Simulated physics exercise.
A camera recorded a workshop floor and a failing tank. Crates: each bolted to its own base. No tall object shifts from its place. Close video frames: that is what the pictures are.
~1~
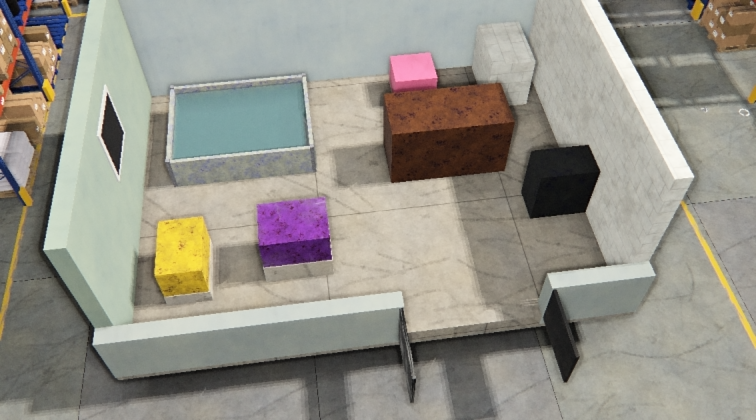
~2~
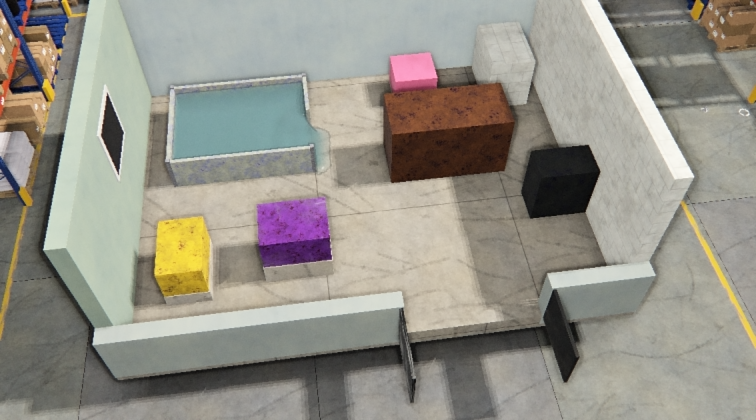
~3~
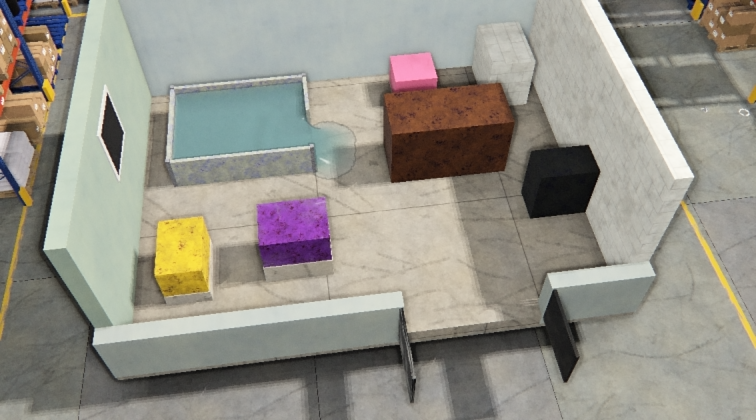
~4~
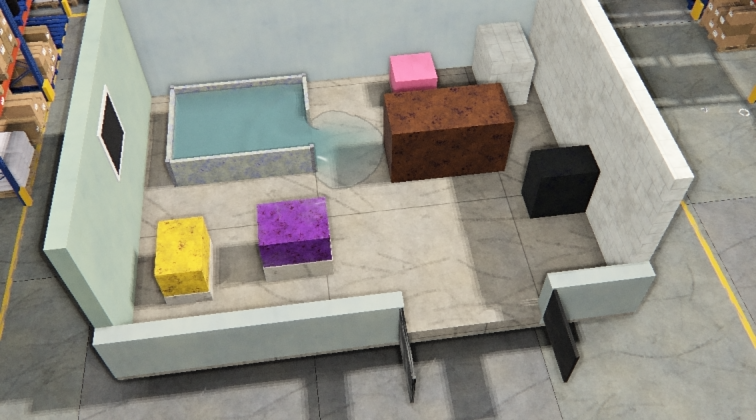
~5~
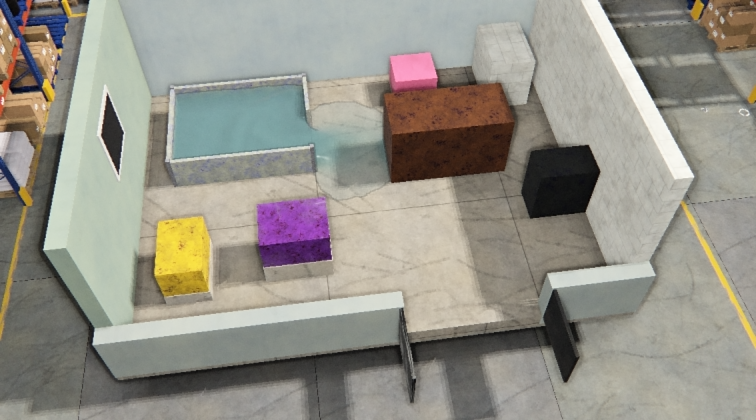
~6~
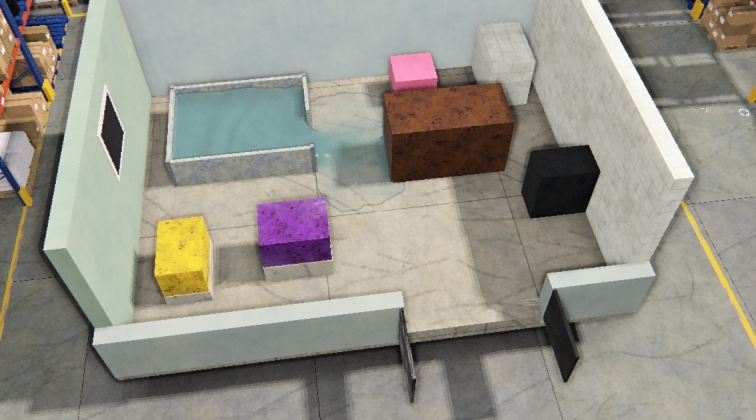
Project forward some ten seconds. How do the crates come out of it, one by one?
One by one: The yellow crate comes out dry; the purple crate comes out dry; the pink crate comes out wet.
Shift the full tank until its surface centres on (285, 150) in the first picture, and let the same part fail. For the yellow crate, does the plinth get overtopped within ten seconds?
I'd say yellow goes unreached.
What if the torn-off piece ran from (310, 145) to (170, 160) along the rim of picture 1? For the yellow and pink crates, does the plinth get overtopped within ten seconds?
As I see it, yellow is doused and pink is doused.
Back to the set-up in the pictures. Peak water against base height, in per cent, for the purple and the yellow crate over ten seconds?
About 20 % and 20 %.
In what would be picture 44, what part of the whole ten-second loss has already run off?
I'd put it at 60 per cent.
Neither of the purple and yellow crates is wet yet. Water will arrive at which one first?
Answer: The one in purple.
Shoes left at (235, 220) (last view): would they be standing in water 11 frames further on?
Answer: No flooding.
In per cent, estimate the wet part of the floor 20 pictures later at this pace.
I'd put it at roughly 55 per cent.
A moment on, water covers 20 % of the floor; the yellow crate not reached, the purple crate not reached, the pink crate water round its plinth.
Next, water covers 40 % of the floor; the yellow crate not reached, the purple crate water round its plinth, the pink crate water round its plinth.
Then, water covers 55 % of the floor; the yellow crate not reached, the purple crate water round its plinth, the pink crate water round its plinth.
Later, water covers 75 % of the floor; the yellow crate water round its plinth, the purple crate water round its plinth, the pink crate water round its plinth.
In the end, water covers 95 % of the floor; the yellow crate stayed above the water, the purple crate stayed above the water, the pink crate was topped.
